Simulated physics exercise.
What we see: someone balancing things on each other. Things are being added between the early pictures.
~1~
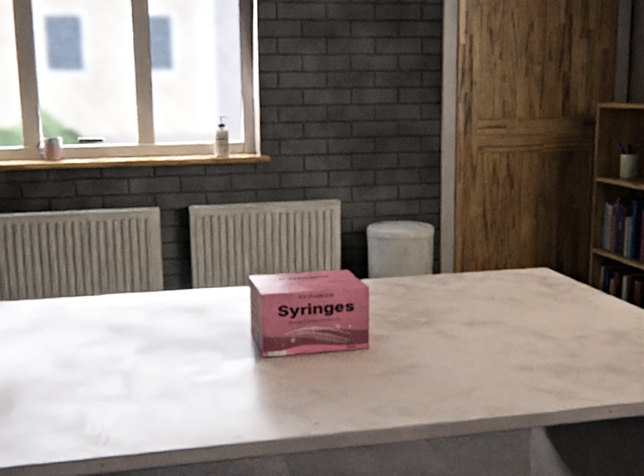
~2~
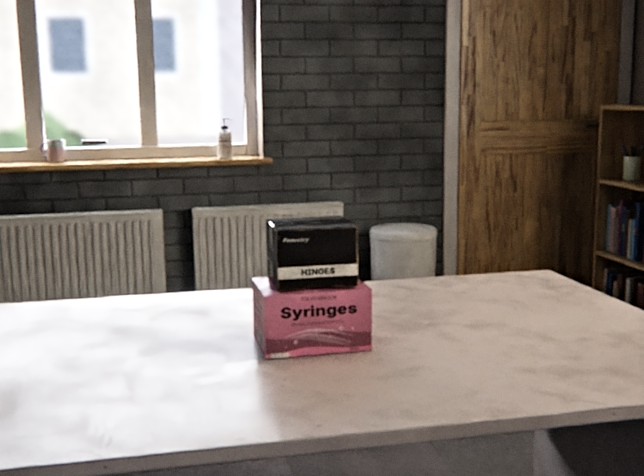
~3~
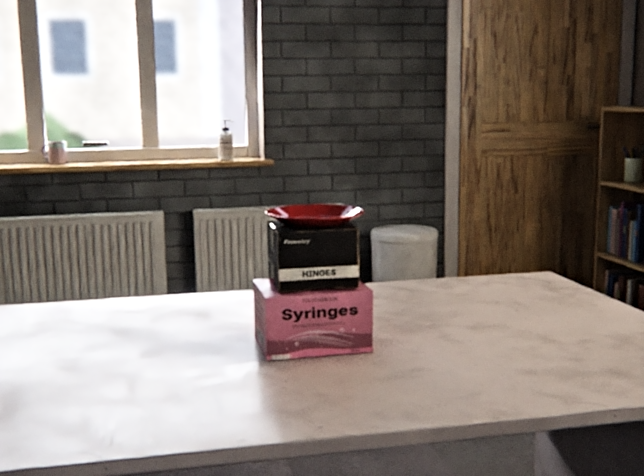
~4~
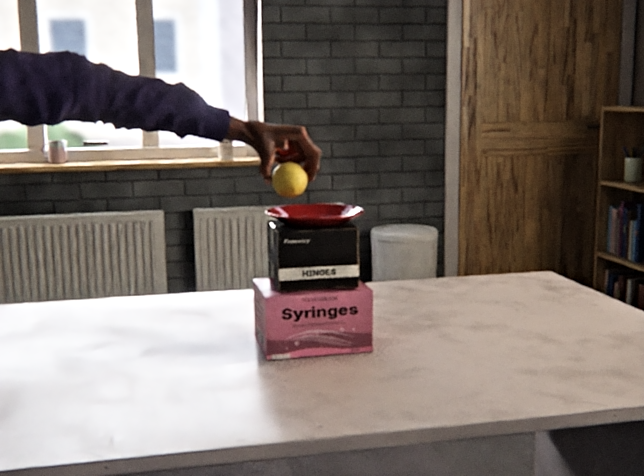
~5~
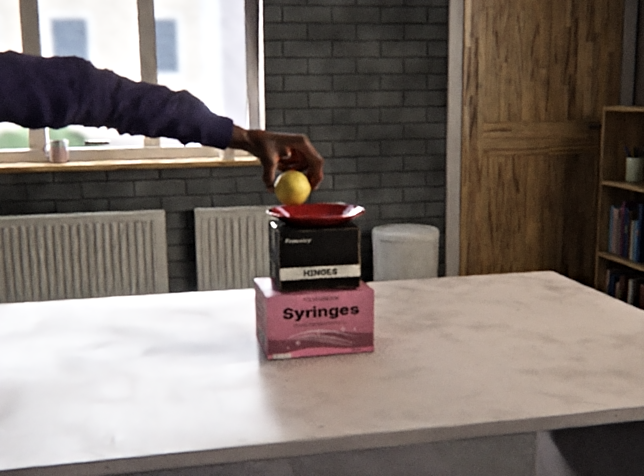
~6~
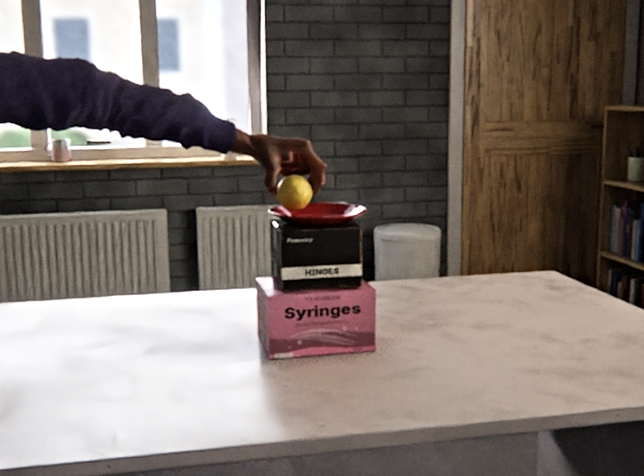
A hand in a dark sleeve lowered a yellow lemon onto a red plate and kept hold of it, after a black box and then the plate had appeared stacked on a pink box.
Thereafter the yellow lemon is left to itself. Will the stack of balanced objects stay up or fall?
The stack stays up.
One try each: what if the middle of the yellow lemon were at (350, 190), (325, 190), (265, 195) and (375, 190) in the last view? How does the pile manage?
Result per case: First still standing, second still standing, third toppled, fourth toppled.
Then, 0.50 s after the last picture, nothing has stirred.
Then, 1.20 s after the last picture, yellow lemon resting near (294, 193).
At rest, all 4 in place. Seen from the same camera at the end, yellow lemon near (294, 193). The pile stays up.
